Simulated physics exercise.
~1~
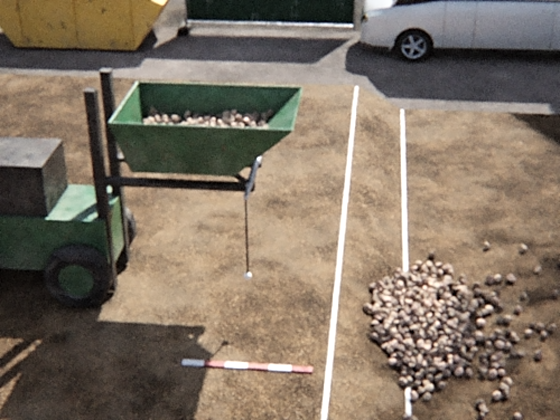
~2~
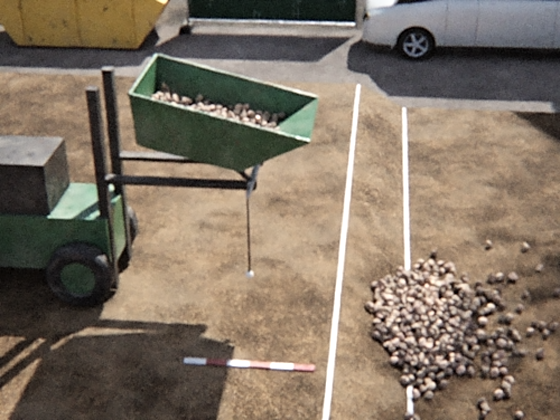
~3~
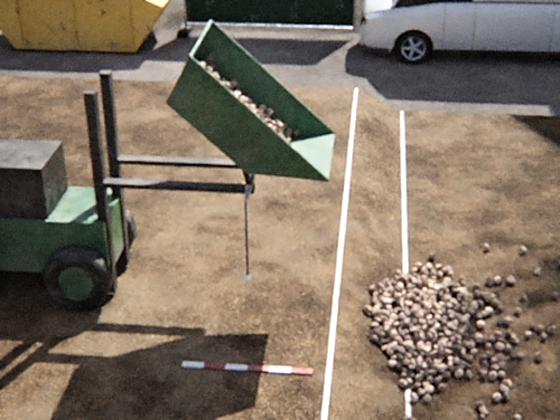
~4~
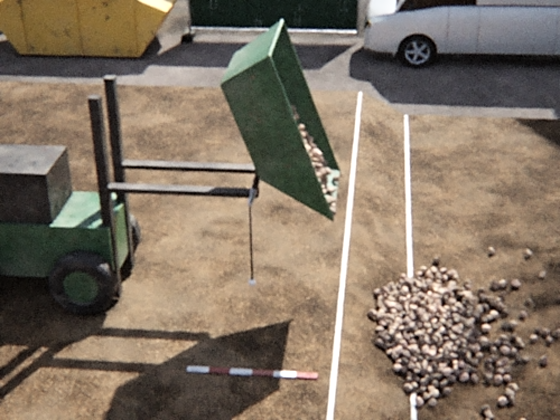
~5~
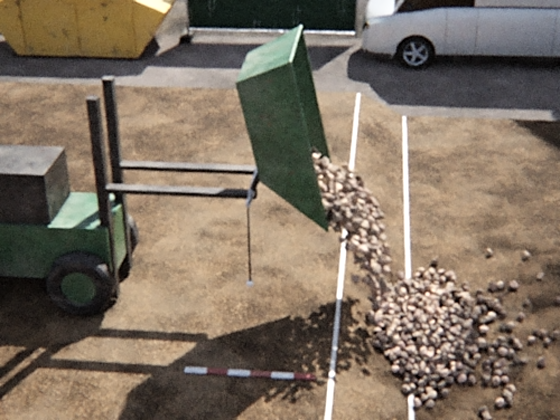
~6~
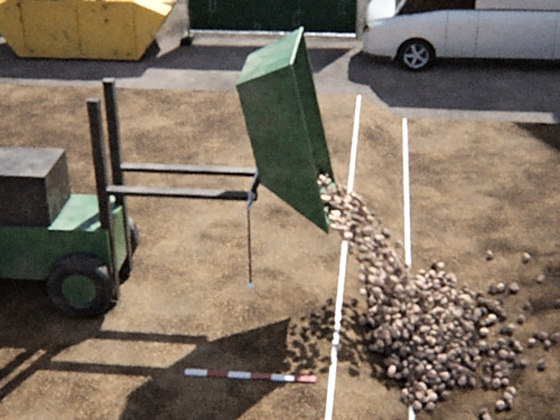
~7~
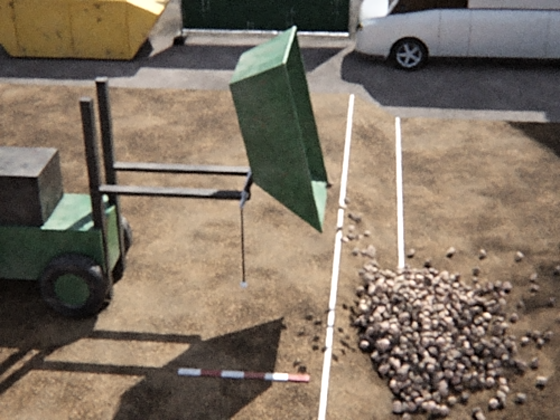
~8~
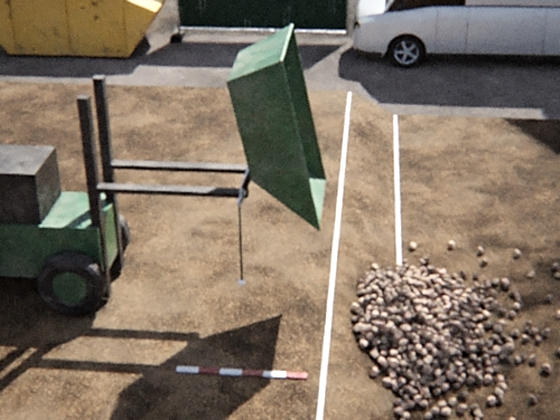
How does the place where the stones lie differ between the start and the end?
At the start the stones are split between the raised green skip and a heap on the ground at the right. At the end the skip is empty and they all lie on the ground in a larger spread at the lower right.
